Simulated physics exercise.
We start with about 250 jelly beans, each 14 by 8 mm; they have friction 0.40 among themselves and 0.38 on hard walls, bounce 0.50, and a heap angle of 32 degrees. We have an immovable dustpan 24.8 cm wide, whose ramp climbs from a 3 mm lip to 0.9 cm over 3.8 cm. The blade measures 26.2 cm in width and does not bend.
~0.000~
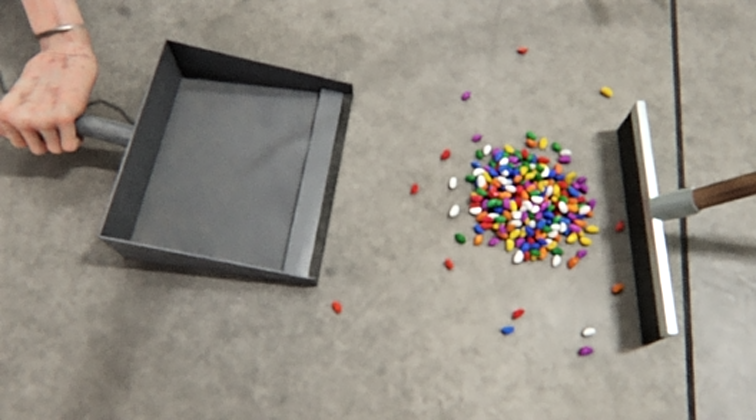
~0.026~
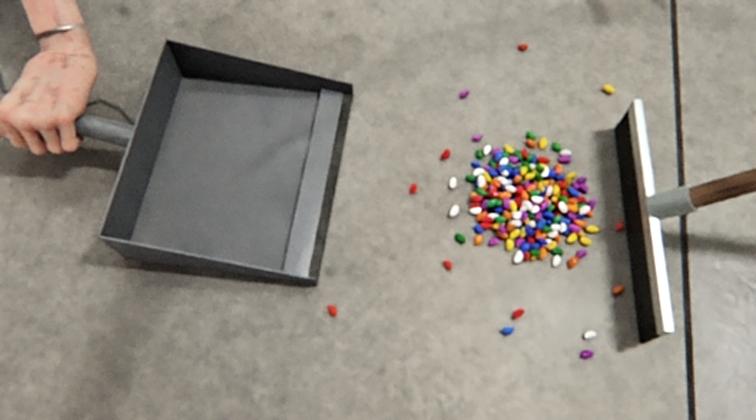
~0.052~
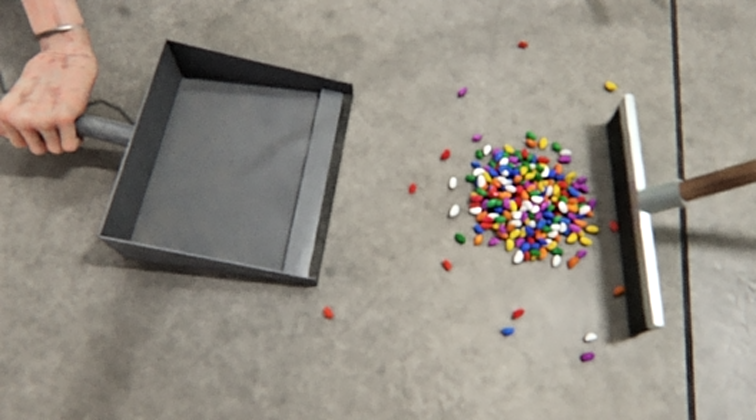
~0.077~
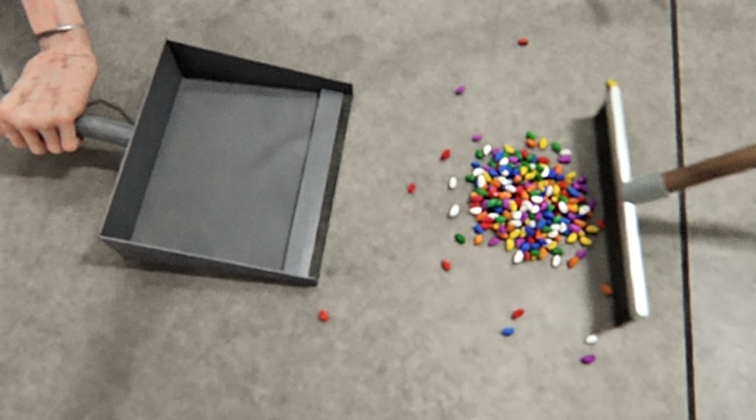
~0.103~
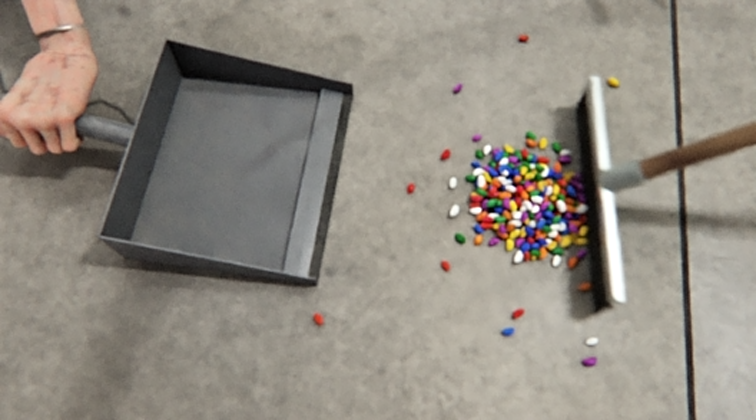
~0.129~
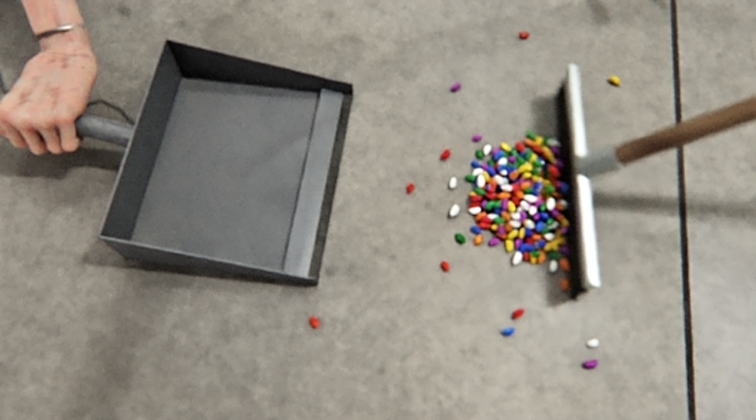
A hand holds a dustpan still while a broom pushes scattered colorful jelly beans left.
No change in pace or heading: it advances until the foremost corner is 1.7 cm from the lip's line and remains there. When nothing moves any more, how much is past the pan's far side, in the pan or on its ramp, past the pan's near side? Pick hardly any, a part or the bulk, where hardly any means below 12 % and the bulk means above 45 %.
Past the pan's far side: A part; in the pan or on its ramp: A part; past the pan's near side: Hardly any.
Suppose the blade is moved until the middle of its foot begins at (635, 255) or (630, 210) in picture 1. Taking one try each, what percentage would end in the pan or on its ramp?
Some 30 and 20 per cent.
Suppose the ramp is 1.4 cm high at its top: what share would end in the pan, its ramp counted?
With that ramp, near 25 per cent.
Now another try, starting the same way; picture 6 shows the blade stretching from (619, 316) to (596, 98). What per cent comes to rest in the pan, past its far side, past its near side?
The pan gets 35, the far side 10 and the near side 5.
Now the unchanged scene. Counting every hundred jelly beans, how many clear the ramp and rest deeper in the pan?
Estimate: About 10 %.
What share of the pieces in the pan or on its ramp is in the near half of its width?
Something like 20 per cent of the catch.
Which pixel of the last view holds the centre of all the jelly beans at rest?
Somewhere near (346, 151) in the last picture.
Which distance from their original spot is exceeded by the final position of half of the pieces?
That distance is close to 24 cm.
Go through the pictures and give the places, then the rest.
The first frame shows blade from (667, 332) to (637, 110), moved 0.0 cm, 0 of the pieces shifted so far; middle of the pieces at (528, 199); pan at (229, 169).
The second frame shows blade from (664, 330) to (634, 108), moved 0.4 cm, 3 of the pieces shifted so far; middle of the pieces at (528, 199).
The third frame shows blade from (653, 324) to (625, 103), moved 1.5 cm, 7 of the pieces shifted so far; middle of the pieces at (528, 199).
The fourth frame shows blade from (637, 314) to (611, 96), moved 3.2 cm, 8 of the pieces shifted so far; middle of the pieces at (528, 199).
The fifth frame shows blade from (614, 299) to (592, 85), moved 5.8 cm, 27 of the pieces shifted so far; middle of the pieces at (528, 199).
The sixth frame shows blade from (589, 284) to (570, 73), moved 8.6 cm, 154 of the pieces shifted so far; middle of the pieces at (519, 194); pan at (229, 169). Its pace works out near 1.09 m/s, heading 27 degrees away from the viewer's side.
After 0.26 s, middle of the blade 14 cm from the lip; 0 % over the lip, far side 5 %, near side 0 %.
After 0.35 s, middle of the blade 6 cm from the lip; 0 % over the lip, far side 15 %, near side 5 %.
Then, at 0.57 s, middle of the blade 3 cm from the lip; 25 % over the lip, far side 20 %, near side 5 %.
By 2.6 s all is still; far side 20 %, pan 25 %, near side 5 %, in front of the lip or behind the blade 50 %.
